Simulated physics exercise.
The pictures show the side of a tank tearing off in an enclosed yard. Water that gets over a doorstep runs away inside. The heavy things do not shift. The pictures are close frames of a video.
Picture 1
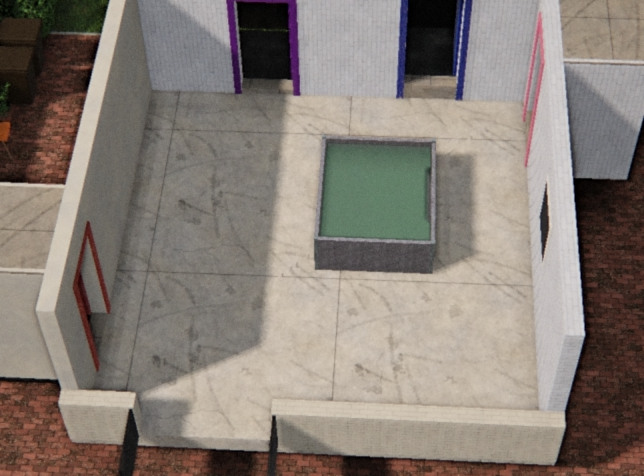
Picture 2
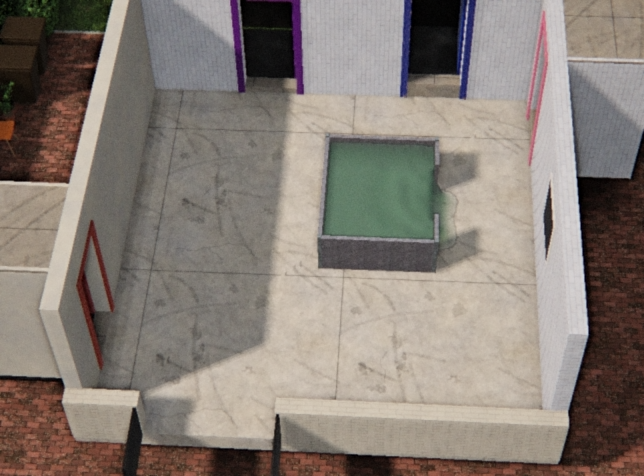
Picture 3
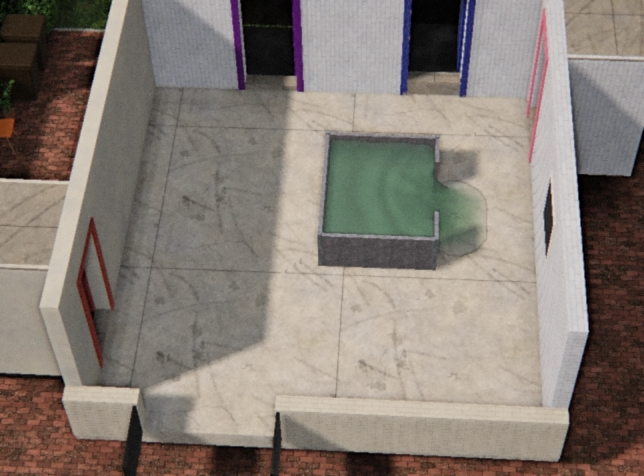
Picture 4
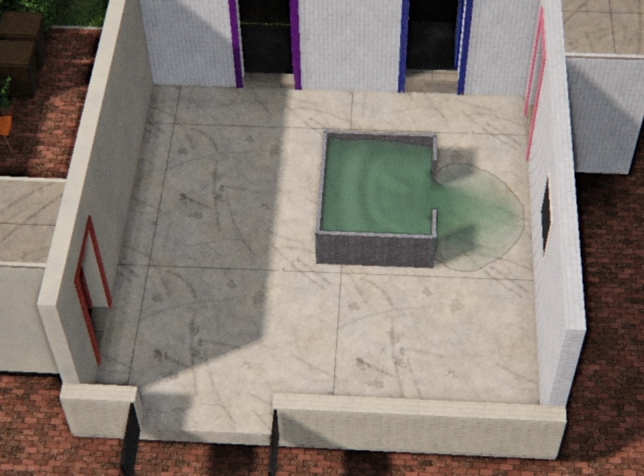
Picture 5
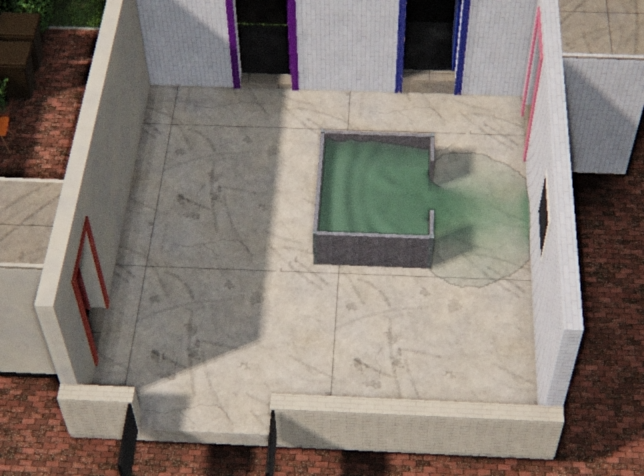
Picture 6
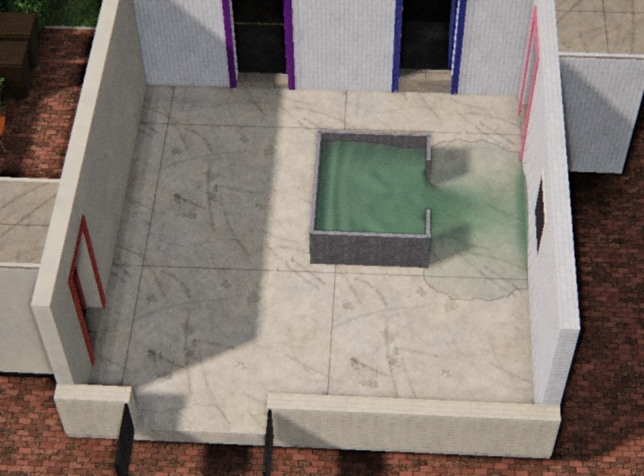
Green water sits level in a square, dark-walled open tank, right of centre in a pale paved yard seen from high above, with brick paving outside. White walls with purple- and blue-framed doorways stand behind, and a red-framed opening is at left. A gap opens in the tank's right side, and the water pours through, fanning rightward to the wall and spreading along it as ripples cross the tank.
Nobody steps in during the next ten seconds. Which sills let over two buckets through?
The red door takes more than that; the pink door stays under that; the purple door stays under that; the blue door stays under that.
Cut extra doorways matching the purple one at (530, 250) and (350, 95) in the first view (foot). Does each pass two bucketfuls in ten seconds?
In turn: Passes that mark, is under.
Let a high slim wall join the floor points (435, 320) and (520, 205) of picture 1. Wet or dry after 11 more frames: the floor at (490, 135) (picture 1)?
There: Covered.
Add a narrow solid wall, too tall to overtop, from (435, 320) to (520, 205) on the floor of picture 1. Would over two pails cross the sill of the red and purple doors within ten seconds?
In short: Red holds, purple holds.
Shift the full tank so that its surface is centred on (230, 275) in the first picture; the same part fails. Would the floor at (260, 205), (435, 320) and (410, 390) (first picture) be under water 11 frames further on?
In that order: Clear, under water, flooded.
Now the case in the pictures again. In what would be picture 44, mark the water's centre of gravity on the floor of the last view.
Near (355, 231).
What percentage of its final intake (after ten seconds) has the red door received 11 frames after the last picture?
Some 0 per cent.
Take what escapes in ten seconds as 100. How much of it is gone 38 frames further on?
Some 15 per cent.
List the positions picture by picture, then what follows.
In the first frame, the open tank at (377, 191) is whole and still.
In the second frame, water pours out at (433, 211) and has run to (446, 194).
In the third frame, the front is at (479, 198), out from the gap at (433, 209).
In the fourth frame, the front is at (518, 209), out from the gap at (431, 208).
In the fifth frame, the front is at (529, 254), out from the gap at (428, 207).
In the sixth frame, the front is at (521, 158), out from the gap at (425, 206).
A moment on, water covers 10 % of the floor; the red door not reached, the pink door wet at the sill, nothing in, the purple door not reached, the blue door not reached.
Next, water covers 25 % of the floor; the red door not reached, the pink door wet at the sill, nothing in, the purple door not reached, the blue door wet at the sill, nothing in.
Then, water covers 45 % of the floor; the red door not reached, the pink door wet at the sill, nothing in, the purple door wet at the sill, nothing in, the blue door wet at the sill, nothing in.
Later, water covers 80 % of the floor; the red door under two buckets in, the pink door wet at the sill, nothing in, the purple door wet at the sill, nothing in, the blue door wet at the sill, nothing in.
In the end, water covers 95 % of the floor; the red door over two buckets in, the pink door wet at the sill, nothing in, the purple door wet at the sill, nothing in, the blue door wet at the sill, nothing in.
